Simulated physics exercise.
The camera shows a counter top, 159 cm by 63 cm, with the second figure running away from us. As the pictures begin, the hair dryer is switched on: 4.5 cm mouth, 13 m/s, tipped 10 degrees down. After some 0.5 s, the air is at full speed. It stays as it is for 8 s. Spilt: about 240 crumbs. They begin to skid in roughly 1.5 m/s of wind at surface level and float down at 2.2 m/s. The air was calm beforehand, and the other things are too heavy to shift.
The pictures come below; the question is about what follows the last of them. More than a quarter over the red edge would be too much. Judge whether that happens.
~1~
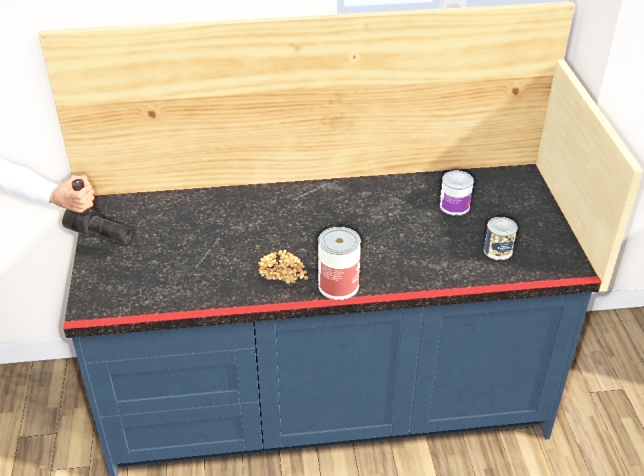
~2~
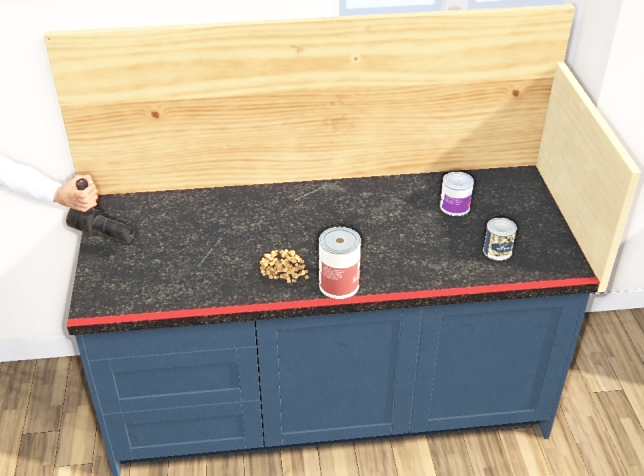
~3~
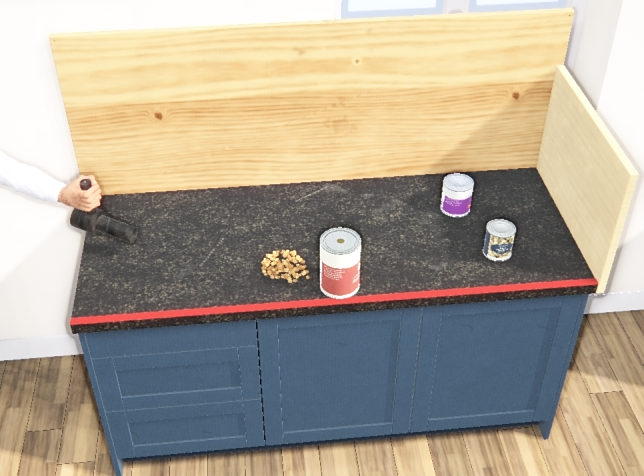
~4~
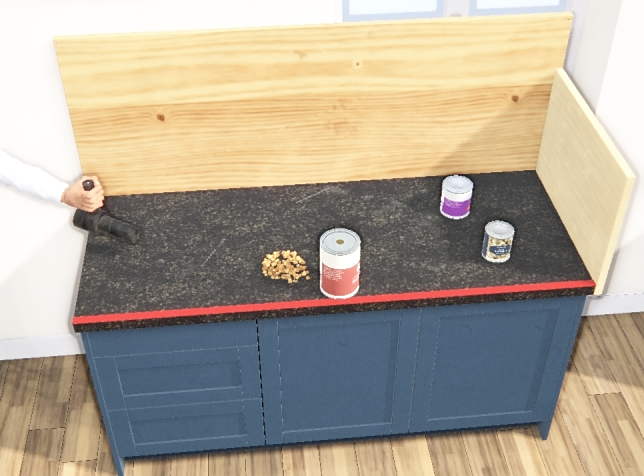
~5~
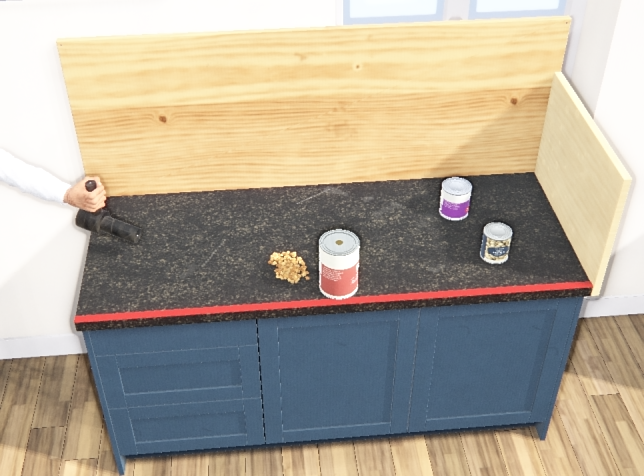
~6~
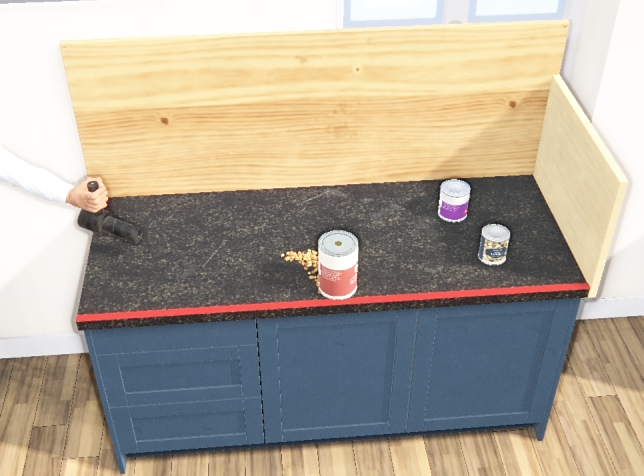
Over a quarter never escapes that way.
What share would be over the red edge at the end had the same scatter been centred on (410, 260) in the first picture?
2 %.
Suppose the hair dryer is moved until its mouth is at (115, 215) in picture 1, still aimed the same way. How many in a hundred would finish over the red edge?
You'd be looking at something like 70 in a hundred.
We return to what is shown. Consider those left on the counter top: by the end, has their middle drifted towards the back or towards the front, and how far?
Toward the rear, roughly 10 cm.
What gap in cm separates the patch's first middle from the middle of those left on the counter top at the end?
Distance: Approx. 70 cm.
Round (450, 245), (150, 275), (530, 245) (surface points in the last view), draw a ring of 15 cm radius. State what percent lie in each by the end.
Roughly 40 %, 0 % and 50 %, in that order.
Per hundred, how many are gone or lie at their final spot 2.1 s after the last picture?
Estimated share: Near 25 %.
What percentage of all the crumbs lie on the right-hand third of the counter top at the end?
I'd put it at about 90 percent.
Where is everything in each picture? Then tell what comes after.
In the first picture, the middle of the crumbs is near (285, 269), none has stirred yet and the mouth of the hair dryer is at (128, 237).
In the second picture, the middle of the crumbs is near (286, 266), none has stirred yet and the red edge is centred on (341, 304).
In the third picture, the middle of the crumbs is near (287, 266), none has stirred yet, the top of a tin is at (340, 241) and the top of a tin is at (459, 182).
In the fourth picture, the middle of the crumbs is near (287, 267) and none has stirred yet.
In the fifth picture, the middle of the crumbs is near (290, 269), the farthest in sight from the hair dryer is at (307, 279) and about 25 % have left their places.
In the sixth picture, the middle of the crumbs is near (318, 264), the farthest in sight from the hair dryer is at (320, 292) and about 95 % have left their places.
Then, 1.2 s after the last picture, 8 % are over the red edge; the middle of those still in play is near (477, 241); 23 % have settled or left.
Then, 2.1 s after the last picture, 8 % are over the red edge; the middle of those still in play is near (487, 240); 25 % have settled or left.
Then, 4.0 s after the last picture, 8 % are over the red edge; the middle of those still in play is near (491, 239); 30 % have settled or left.
Then, 7.6 s after the last picture, at the end, 8 % are over the red edge; the middle of those still in play is near (495, 236).
